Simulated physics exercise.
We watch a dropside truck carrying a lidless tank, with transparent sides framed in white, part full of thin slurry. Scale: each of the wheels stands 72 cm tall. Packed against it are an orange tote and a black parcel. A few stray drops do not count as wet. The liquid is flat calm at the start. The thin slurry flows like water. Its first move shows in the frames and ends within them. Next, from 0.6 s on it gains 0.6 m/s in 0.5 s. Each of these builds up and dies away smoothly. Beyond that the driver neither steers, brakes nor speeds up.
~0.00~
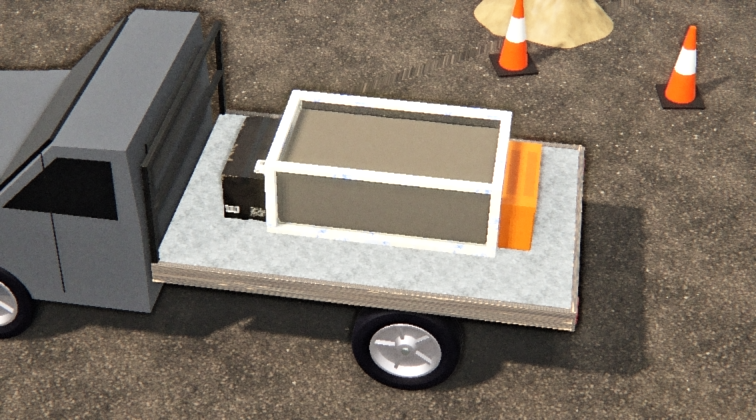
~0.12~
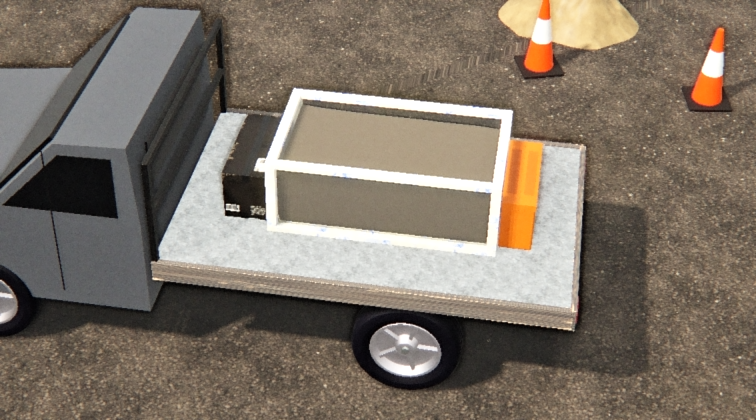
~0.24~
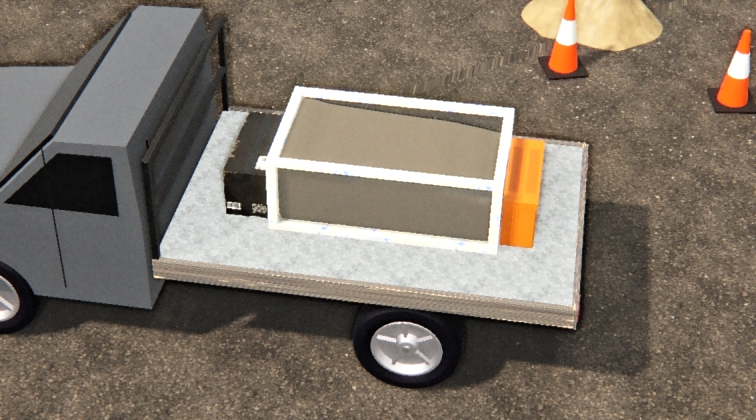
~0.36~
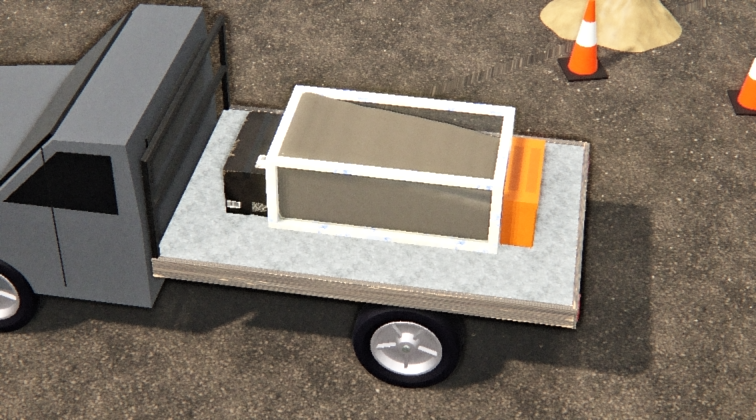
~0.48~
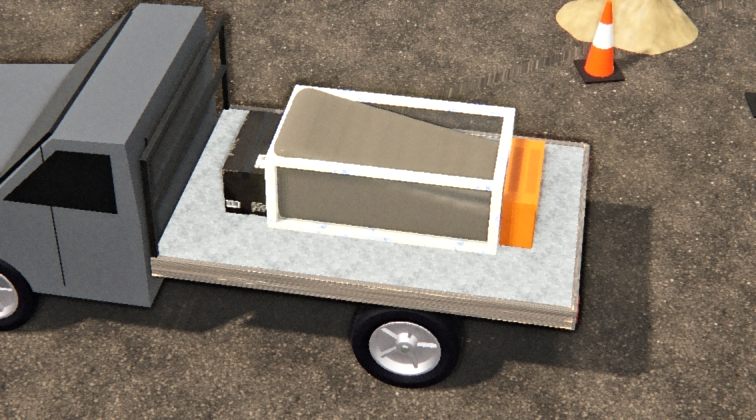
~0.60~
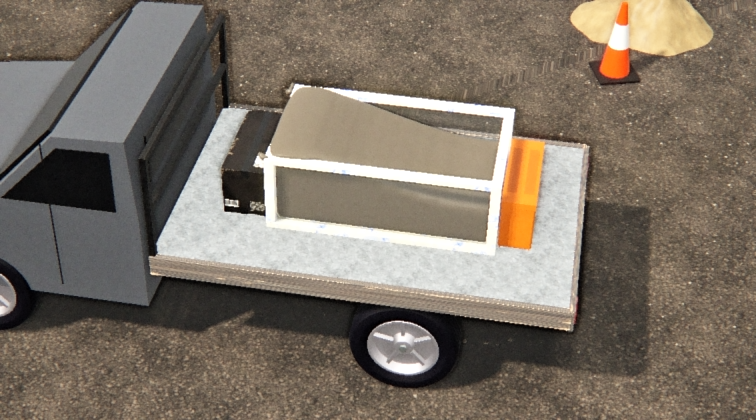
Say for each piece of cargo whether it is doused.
First the orange tote: It gets wet. The black parcel gets wet.
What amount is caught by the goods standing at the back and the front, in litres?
About 14 and 16 L.
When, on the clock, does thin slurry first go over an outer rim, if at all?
At about 0.9 s.
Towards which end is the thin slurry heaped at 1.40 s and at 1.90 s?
Towards the back, then the front.
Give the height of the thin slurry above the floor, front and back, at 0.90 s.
Front 40 cm, back 40 cm.
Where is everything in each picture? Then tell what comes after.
The first frame shows level at the front (311, 115); level at the back (487, 133); still flat; the front is on the left, levels are read along the far wall; the orange tote stands at the back; the black parcel stands at the front; a wheel hub at (404, 356).
The second frame shows level at the front (311, 114); level at the back (487, 132); still flat.
The third frame shows level at the front (313, 104); level at the back (489, 138); rising 6° towards the front.
The fourth frame shows level at the front (313, 97); level at the back (489, 141); rising 10° towards the front.
The fifth frame shows level at the front (313, 93); level at the back (488, 147); rising 13° towards the front.
The sixth frame shows level at the front (312, 93); level at the back (487, 148); rising 13° towards the front; a wheel hub at (402, 353).
Then, 0.90 s in, front 41 cm, middle 41 cm, back 40 cm above the floor; the loss stands at 1 per cent, over the front.
Then, 1.40 s in, front 24 cm, middle 33 cm, back 61 cm above the floor; the loss stands at 1 per cent, over the front.
Then, 1.90 s in, front 53 cm, middle 34 cm, back 30 cm above the floor; the loss stands at 6 per cent, over the back.
Then, 4.09 s in, the loss stands at 11 per cent, over the front and the back; the orange tote has caught 14 litres and the black parcel 16 litres.
